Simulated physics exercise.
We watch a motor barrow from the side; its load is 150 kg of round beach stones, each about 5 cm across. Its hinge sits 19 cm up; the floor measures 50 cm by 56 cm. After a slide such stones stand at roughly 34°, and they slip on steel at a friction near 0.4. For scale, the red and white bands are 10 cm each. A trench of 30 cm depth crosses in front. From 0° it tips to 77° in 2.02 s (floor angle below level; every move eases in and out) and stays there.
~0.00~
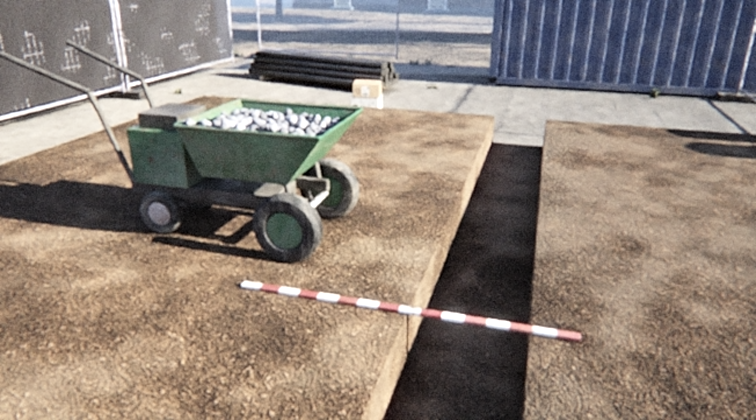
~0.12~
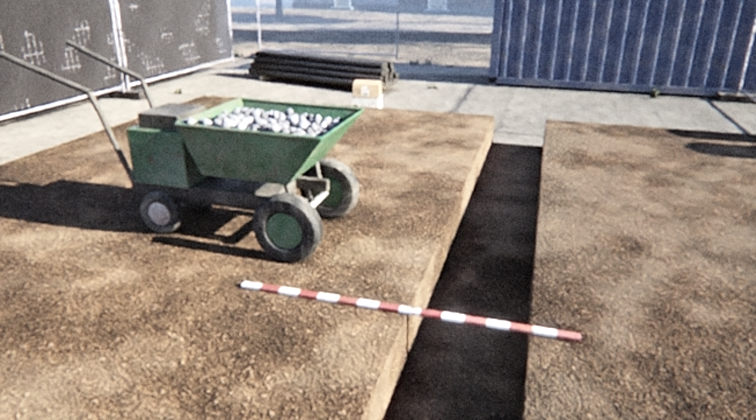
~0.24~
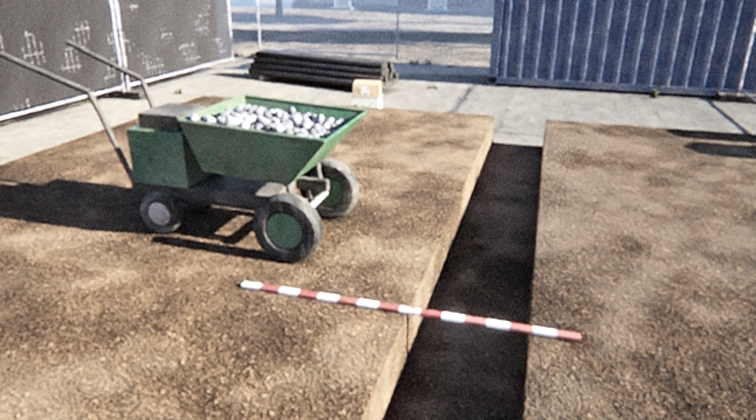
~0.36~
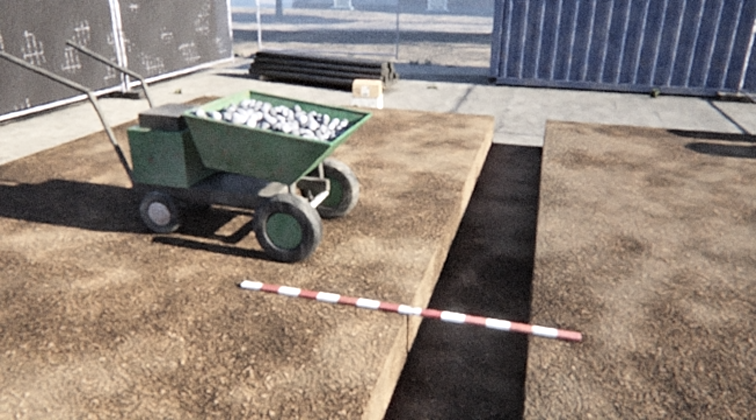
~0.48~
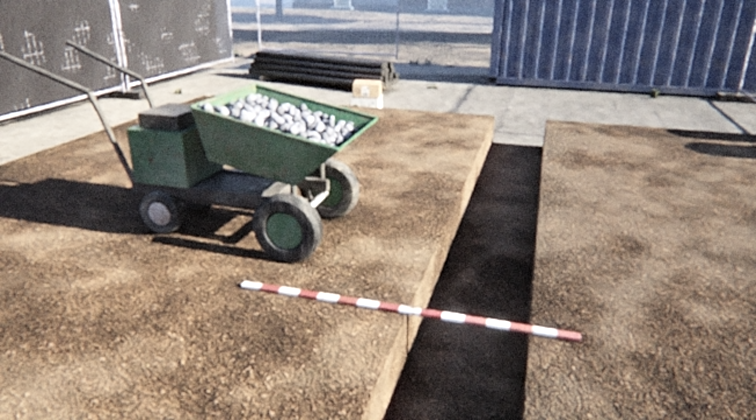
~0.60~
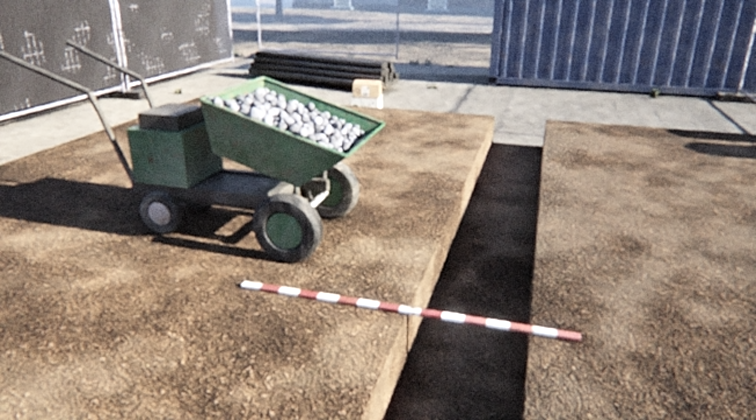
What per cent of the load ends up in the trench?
Some 75 per cent of it.
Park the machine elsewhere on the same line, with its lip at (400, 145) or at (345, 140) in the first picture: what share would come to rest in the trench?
First some 95, then 100 per cent.
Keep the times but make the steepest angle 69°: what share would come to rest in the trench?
It would be near 85 per cent.
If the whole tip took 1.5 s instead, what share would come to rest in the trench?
Then about 75 per cent.
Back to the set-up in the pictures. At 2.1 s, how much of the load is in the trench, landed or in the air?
About 55 per cent by then.
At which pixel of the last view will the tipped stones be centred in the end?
Near (468, 296).
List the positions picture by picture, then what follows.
The skip is at 0°, its lip at (320, 138); the top of the load is at (266, 117), in the first frame.
Lip at (321, 139), floor tilted 1°, highest stones at (260, 115); the stones move at 0.1 m/s on average, in the second frame.
The skip is at 3°, its lip at (325, 141); the top of the load is at (257, 113); the stones move at 0.2 m/s on average, in the third frame.
Lip at (331, 145), floor tilted 6°, highest stones at (260, 109); the stones move at 0.3 m/s on average, in the fourth frame.
The skip is at 11°, its lip at (338, 150); the top of the load is at (252, 104); the stones move at 0.3 m/s on average, in the fifth frame.
Lip at (347, 157), floor tilted 16°, highest stones at (257, 96); the stones move at 0.4 m/s on average, in the sixth frame.
After 1.5 s the floor is at 65°; 91 % in the skip, 7 % short of the trench, 2 % in the trench; the foremost stones are at (444, 263).
After 2.1 s the floor is at 77°; 24 % in the skip, 19 % short of the trench, 57 % in the trench; the foremost stones are at (526, 305).
After 2.5 s the floor is at 77°; 10 % in the skip, 20 % short of the trench, 70 % in the trench; the foremost stones are at (527, 298).
After 4.4 s the floor is at 77°; 6 % in the skip, 19 % short of the trench, 75 % in the trench; the foremost stones are at (526, 300).
